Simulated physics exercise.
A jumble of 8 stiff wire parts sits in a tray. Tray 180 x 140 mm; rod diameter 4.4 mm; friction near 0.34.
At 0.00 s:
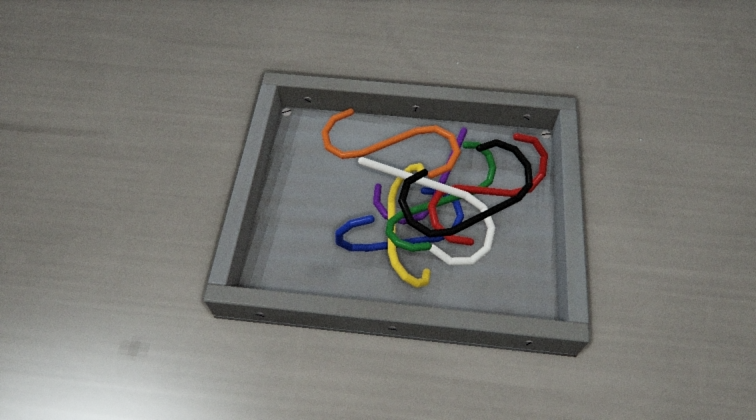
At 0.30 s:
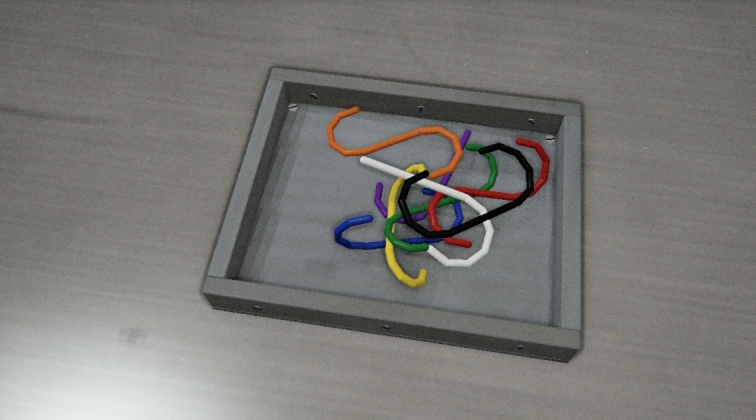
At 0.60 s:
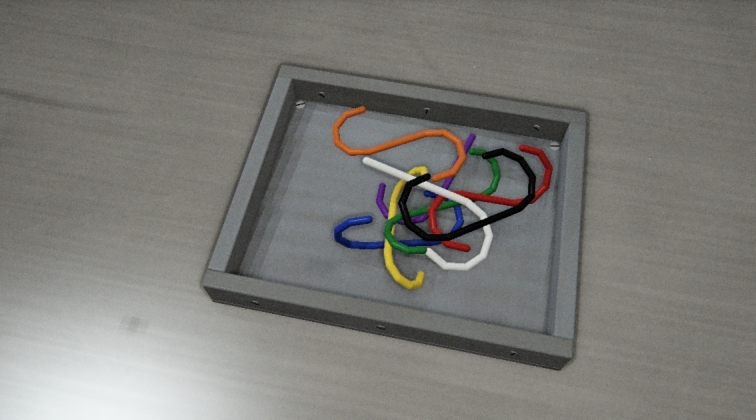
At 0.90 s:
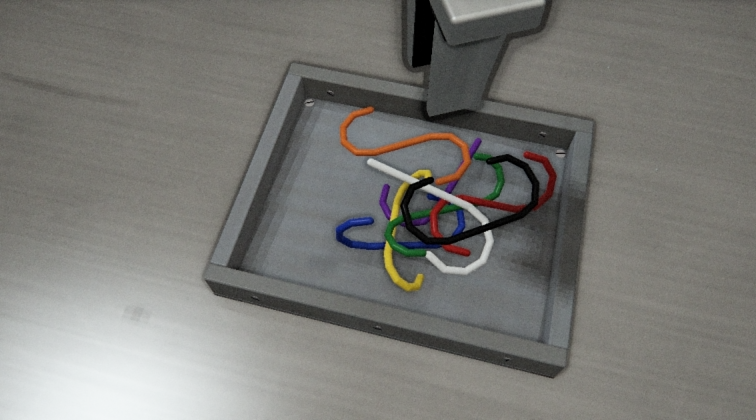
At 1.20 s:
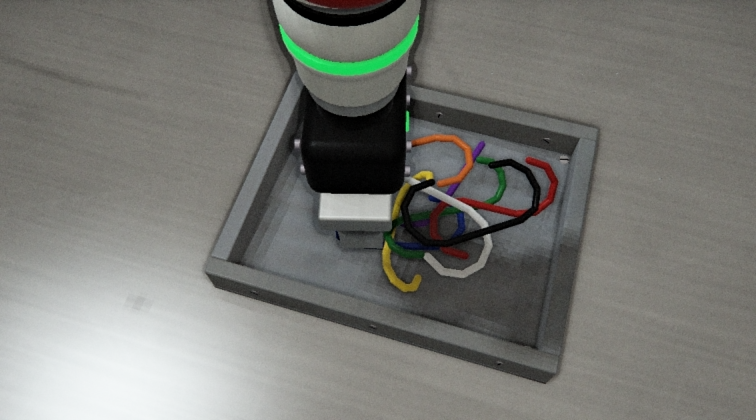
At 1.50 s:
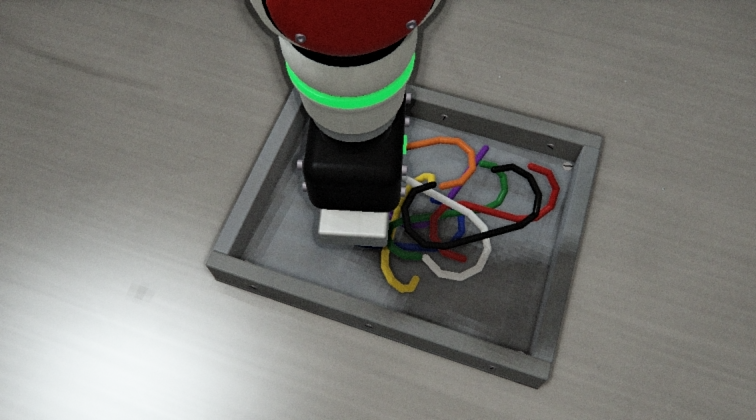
A robotic arm reaching down into a gray tray of tangled colorful hooks, closing its gripper on the blue one at left.
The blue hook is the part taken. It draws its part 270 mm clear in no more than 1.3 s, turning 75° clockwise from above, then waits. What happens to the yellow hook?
Watch - it gets raised too.
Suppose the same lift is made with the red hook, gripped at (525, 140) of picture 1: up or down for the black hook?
Black hook hangs on.
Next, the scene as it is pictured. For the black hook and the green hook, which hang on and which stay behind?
Black hook left, green hook lifted.
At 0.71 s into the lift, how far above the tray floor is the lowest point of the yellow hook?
Roughly 90 mm.
After 1.89 s, lowest point more than 20 mm over the tray floor, blue hook 58 mm, green hook 58 mm, purple hook 28 mm.
After 2.21 s, lowest point more than 20 mm over the tray floor, blue hook 158 mm, yellow hook 88 mm, green hook 74 mm.
After 2.80 s, lowest point more than 20 mm over the tray floor, blue hook 272 mm, yellow hook 201 mm, green hook 188 mm.
End, hanging blue hook 272 mm, yellow hook 202 mm, green hook 187 mm; the other 5 are down.
